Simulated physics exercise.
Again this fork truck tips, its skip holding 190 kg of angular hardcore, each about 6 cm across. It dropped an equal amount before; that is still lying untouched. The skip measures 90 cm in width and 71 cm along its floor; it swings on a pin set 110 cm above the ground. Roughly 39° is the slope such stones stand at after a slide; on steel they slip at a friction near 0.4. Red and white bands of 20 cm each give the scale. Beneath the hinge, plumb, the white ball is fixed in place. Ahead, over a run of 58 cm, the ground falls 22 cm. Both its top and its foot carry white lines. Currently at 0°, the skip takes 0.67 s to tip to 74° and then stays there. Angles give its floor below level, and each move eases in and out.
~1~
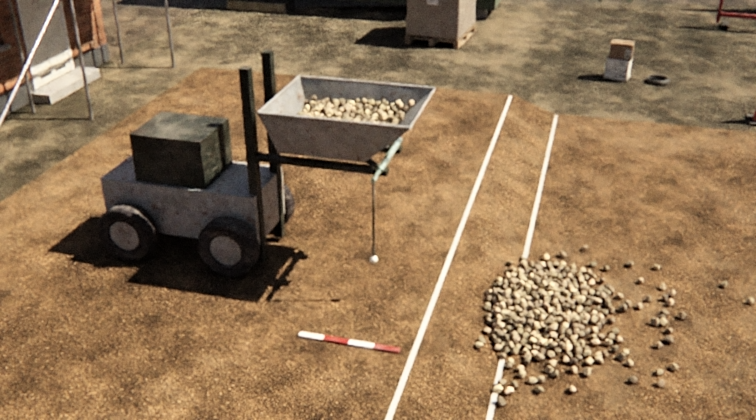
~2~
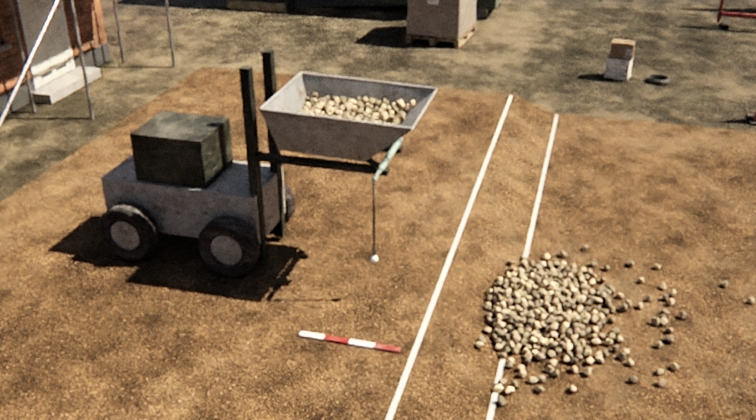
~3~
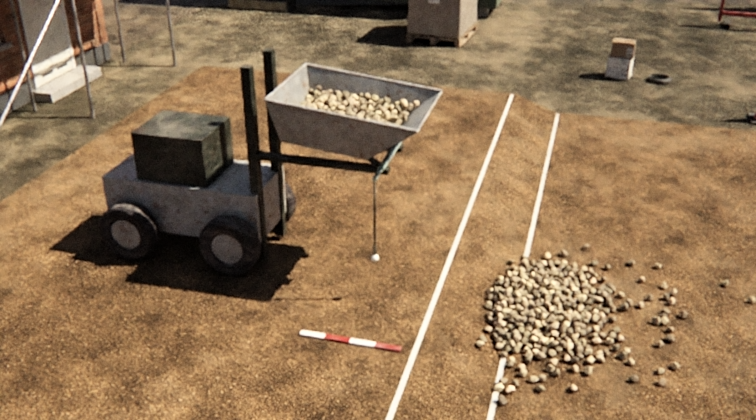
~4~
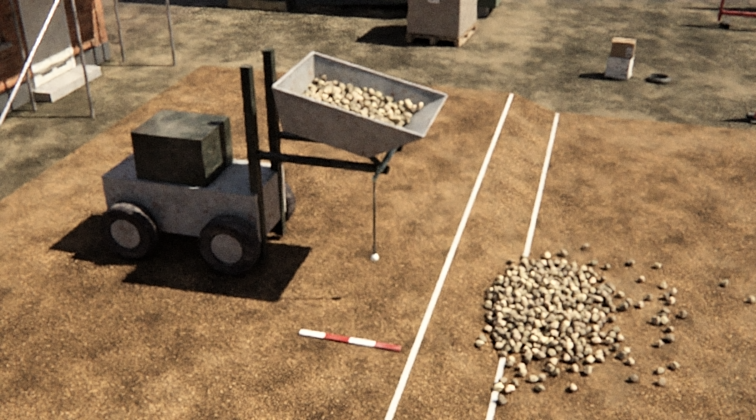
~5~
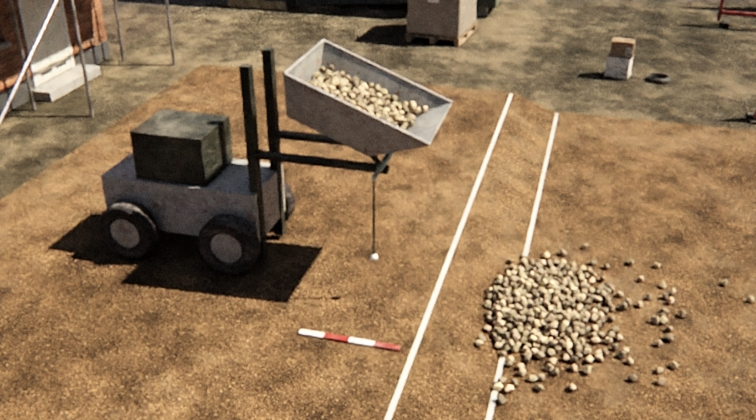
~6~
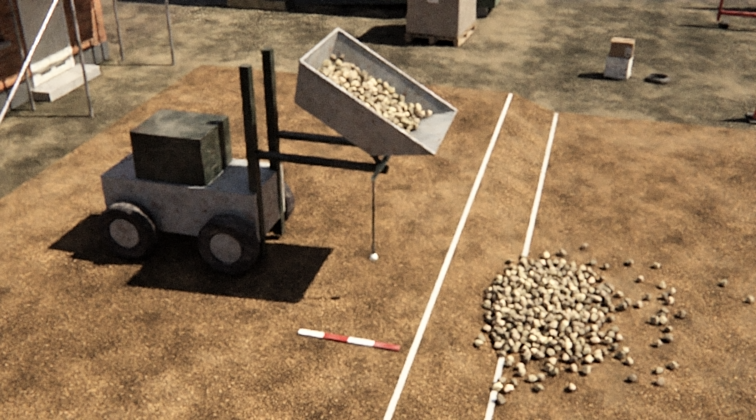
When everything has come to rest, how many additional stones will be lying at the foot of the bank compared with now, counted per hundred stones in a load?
About 67 more per hundred stones in a load.
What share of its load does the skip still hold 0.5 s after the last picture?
Roughly 95 per cent remains inside.
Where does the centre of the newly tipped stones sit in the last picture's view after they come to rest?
Near (526, 295).
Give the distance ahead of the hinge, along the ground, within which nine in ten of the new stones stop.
Roughly 190 cm ahead of it.
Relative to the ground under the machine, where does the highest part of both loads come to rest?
The top ends up some 8 cm above the ground.
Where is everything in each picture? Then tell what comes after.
Lip at (410, 128), floor tilted 0°, highest stones at (385, 110). The earlier load is highest near (525, 296), 4 cm below ground level, 14 % on the top or the slope, 86 % at the foot of the bank, in the first frame.
Lip at (412, 129), floor tilted 2°, highest stones at (359, 108), in the second frame.
The skip is at 6°, its lip at (417, 132); the top of the load is at (322, 97), in the third frame.
Lip at (423, 137), floor tilted 13°, highest stones at (321, 87), in the fourth frame.
The skip is at 22°, its lip at (429, 144); the top of the load is at (325, 75), in the fifth frame.
Lip at (434, 154), floor tilted 31°, highest stones at (335, 65), in the sixth frame.
Then, 0.2 s after the last picture the floor is at 62°; in per cent of one load, 100 in the skip, 14 on the top or the slope, 86 at the foot of the bank; the foremost stones are at (689, 314).
Then, 0.5 s after the last picture the floor is at 74°; in per cent of one load, 96 in the skip, 18 on the top or the slope, 86 at the foot of the bank; the foremost stones are at (689, 314).
Then, 0.8 s after the last picture the floor is at 74°; in per cent of one load, 11 in the skip, 67 on the top or the slope, 122 at the foot of the bank; the foremost stones are at (689, 314).
Then, 3.1 s after the last picture the floor is at 74°; in per cent of one load, 0 in the skip, 46 on the top or the slope, 154 at the foot of the bank; the foremost stones are past the picture's edge. Net gain at the foot of the bank, 67.
